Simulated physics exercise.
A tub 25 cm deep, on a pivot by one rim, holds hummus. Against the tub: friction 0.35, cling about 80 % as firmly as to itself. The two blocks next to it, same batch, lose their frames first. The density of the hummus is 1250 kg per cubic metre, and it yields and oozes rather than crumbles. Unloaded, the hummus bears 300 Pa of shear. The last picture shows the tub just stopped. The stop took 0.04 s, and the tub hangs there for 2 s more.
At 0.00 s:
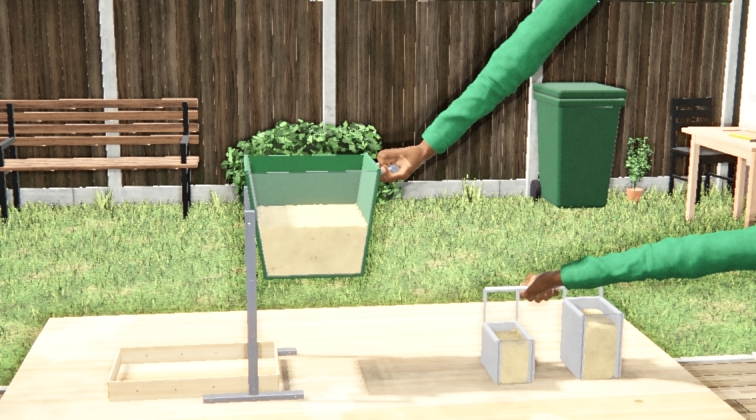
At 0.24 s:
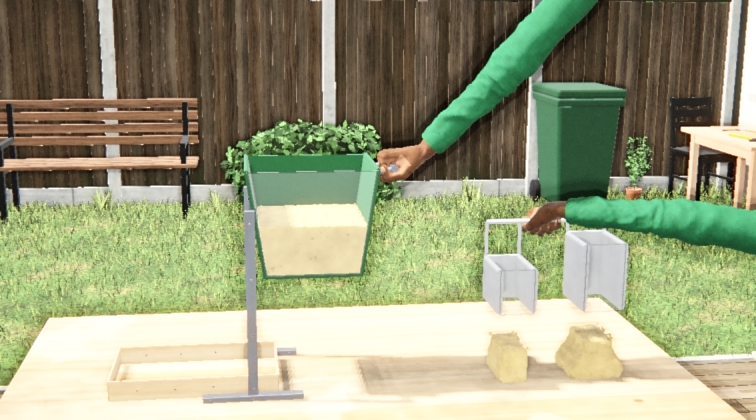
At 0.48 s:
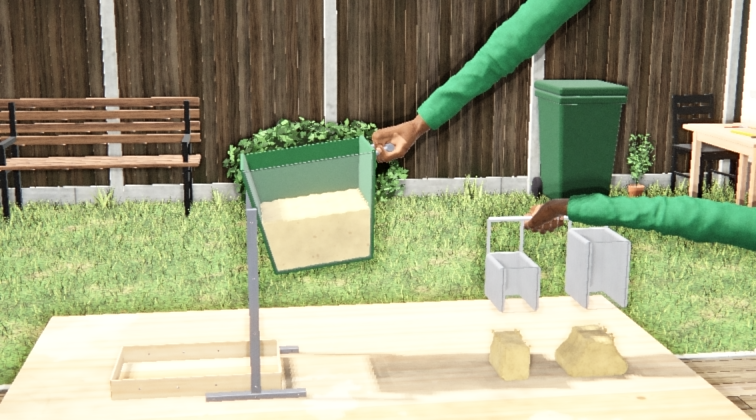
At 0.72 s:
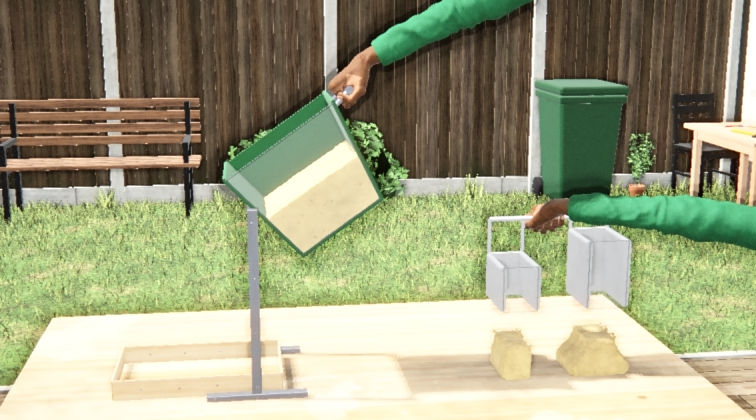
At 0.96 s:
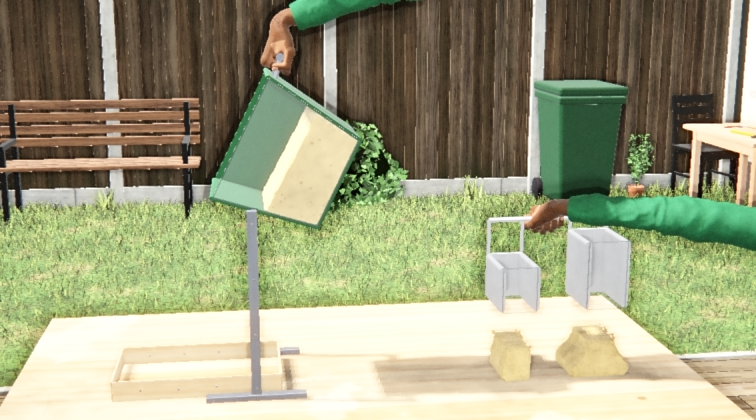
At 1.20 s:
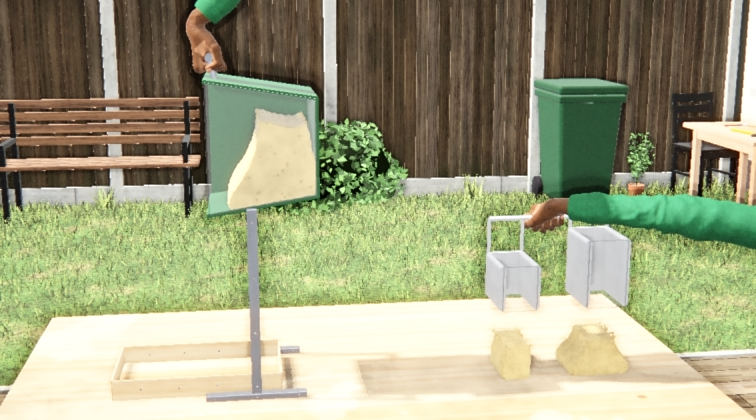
A hand on the right lifted two clear box moulds off two pale blocks, which slumped a little, then another hand swung a green tub of beige paste up and leftward onto its side.
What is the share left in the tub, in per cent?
The share left in the tub is near 51 %.
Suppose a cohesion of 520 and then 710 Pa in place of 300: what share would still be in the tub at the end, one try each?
In turn about 65 %, 100 %.
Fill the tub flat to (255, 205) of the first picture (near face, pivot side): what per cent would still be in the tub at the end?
Then about 35 %.
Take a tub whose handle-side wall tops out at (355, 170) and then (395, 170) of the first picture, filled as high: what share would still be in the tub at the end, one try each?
In that order: 65 %, 45 %.
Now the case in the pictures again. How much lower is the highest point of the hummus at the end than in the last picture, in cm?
Roughly 12 cm.
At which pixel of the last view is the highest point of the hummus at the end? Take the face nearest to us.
Near (293, 174).
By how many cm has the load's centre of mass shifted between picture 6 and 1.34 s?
Some 6 cm.
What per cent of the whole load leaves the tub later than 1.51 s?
About 12 %.
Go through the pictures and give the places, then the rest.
Handle-side rim at (377, 170), tilt 0 degrees; highest point of the hummus at (297, 226); test blocks 9.3 cm, 14 cm high (left to right), in the first picture.
Handle-side rim at (377, 170), tilt 0 degrees; highest point of the hummus at (296, 226); test blocks 9.0 cm, 11 cm high (left to right), in the second picture.
Handle-side rim at (372, 152), tilt 8 degrees; highest point of the hummus at (364, 209); test blocks 8.9 cm, 9.8 cm high (left to right), in the third picture.
Handle-side rim at (331, 103), tilt 35 degrees; highest point of the hummus at (353, 158); test blocks 8.9 cm, 9.8 cm high (left to right), in the fourth picture.
Handle-side rim at (267, 79), tilt 64 degrees; highest point of the hummus at (318, 117); test blocks 8.9 cm, 9.8 cm high (left to right), in the fifth picture.
Handle-side rim at (204, 84), tilt 90 degrees; highest point of the hummus at (264, 121); test blocks 8.9 cm, 9.8 cm high (left to right), in the sixth picture.
By 1.34 s, the tub is at 90 degrees and holds 94 %.
By 1.51 s, the tub is at 90 degrees and holds 64 %.
By 1.68 s, the tub is at 90 degrees and holds 52 %.
By 1.85 s, the tub is at 90 degrees and holds 51 %.
By 3.20 s, at the end, the tub is at 90 degrees and holds 51 %.
